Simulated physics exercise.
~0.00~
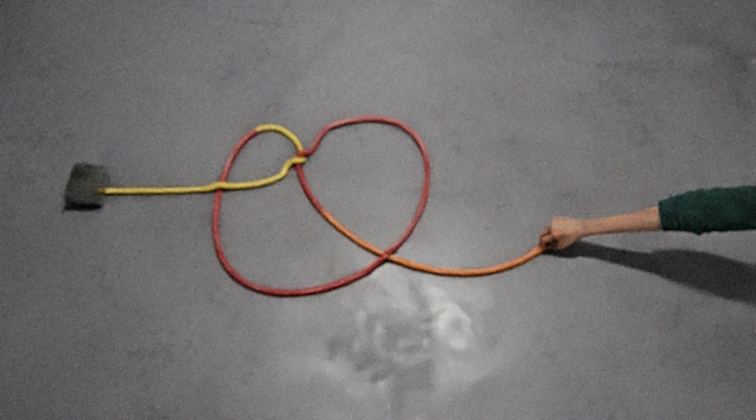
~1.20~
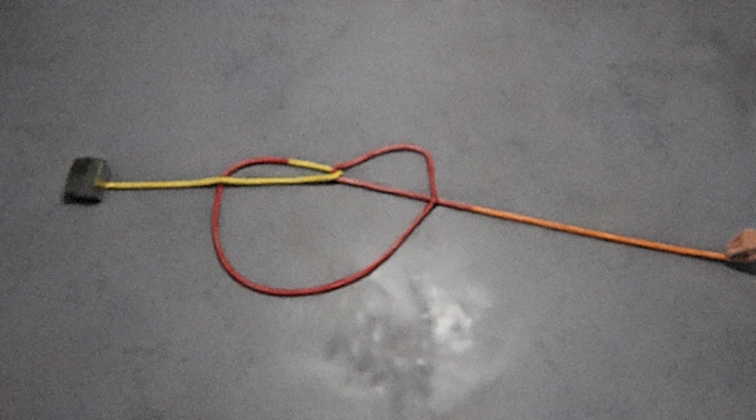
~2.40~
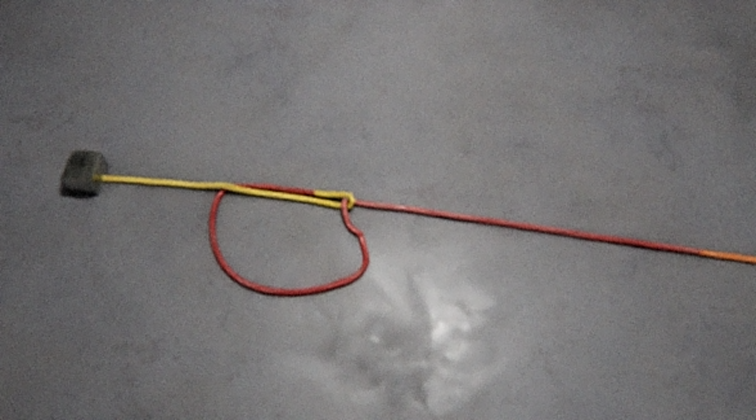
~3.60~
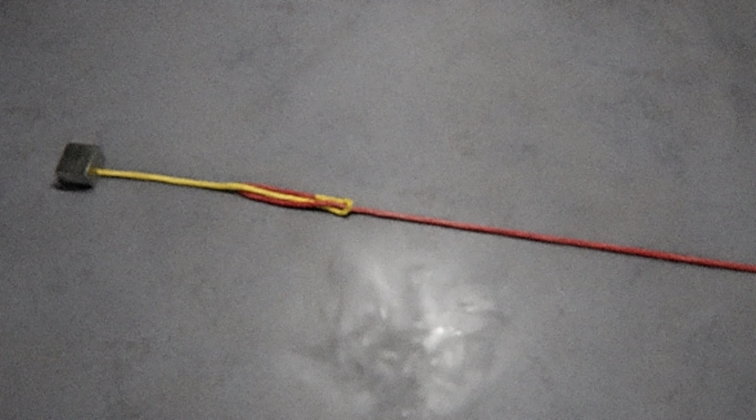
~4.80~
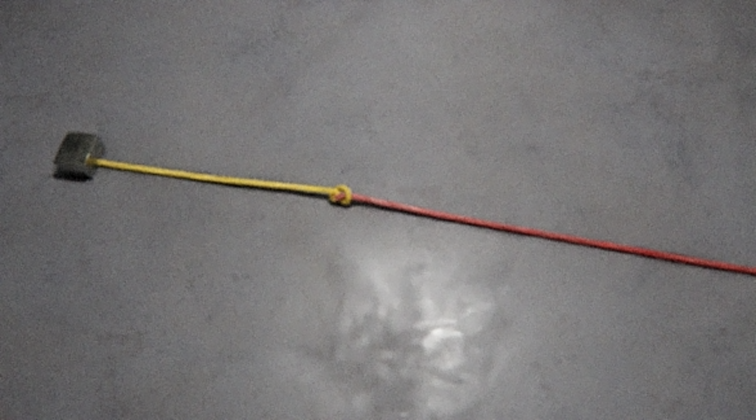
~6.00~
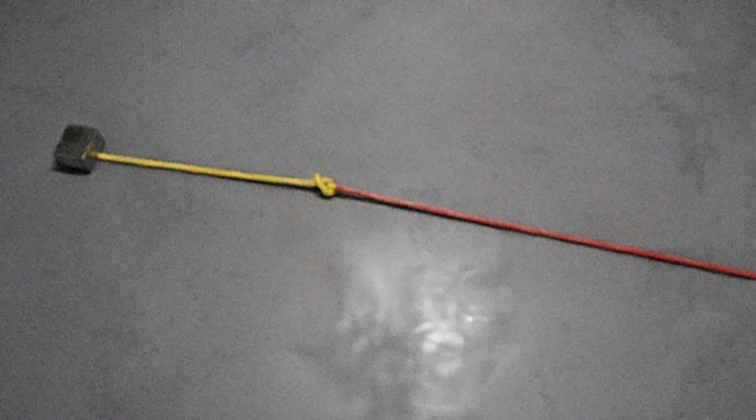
A rope coloured yellow, red and orange lies in loose, crossing loops on a grey floor, seen from above, its yellow left end fixed to a small dark block. At the right, a hand reaching from a dark green sleeve holds the orange end. The hand pulls it rightward and passes out of view as the upper right loop narrows. That loop closes, leaving one red loop hanging below the line, which then shrinks to a thin sliver beside the yellow part. Finally the rope stretches nearly straight, with a small, tight knot where yellow meets red.
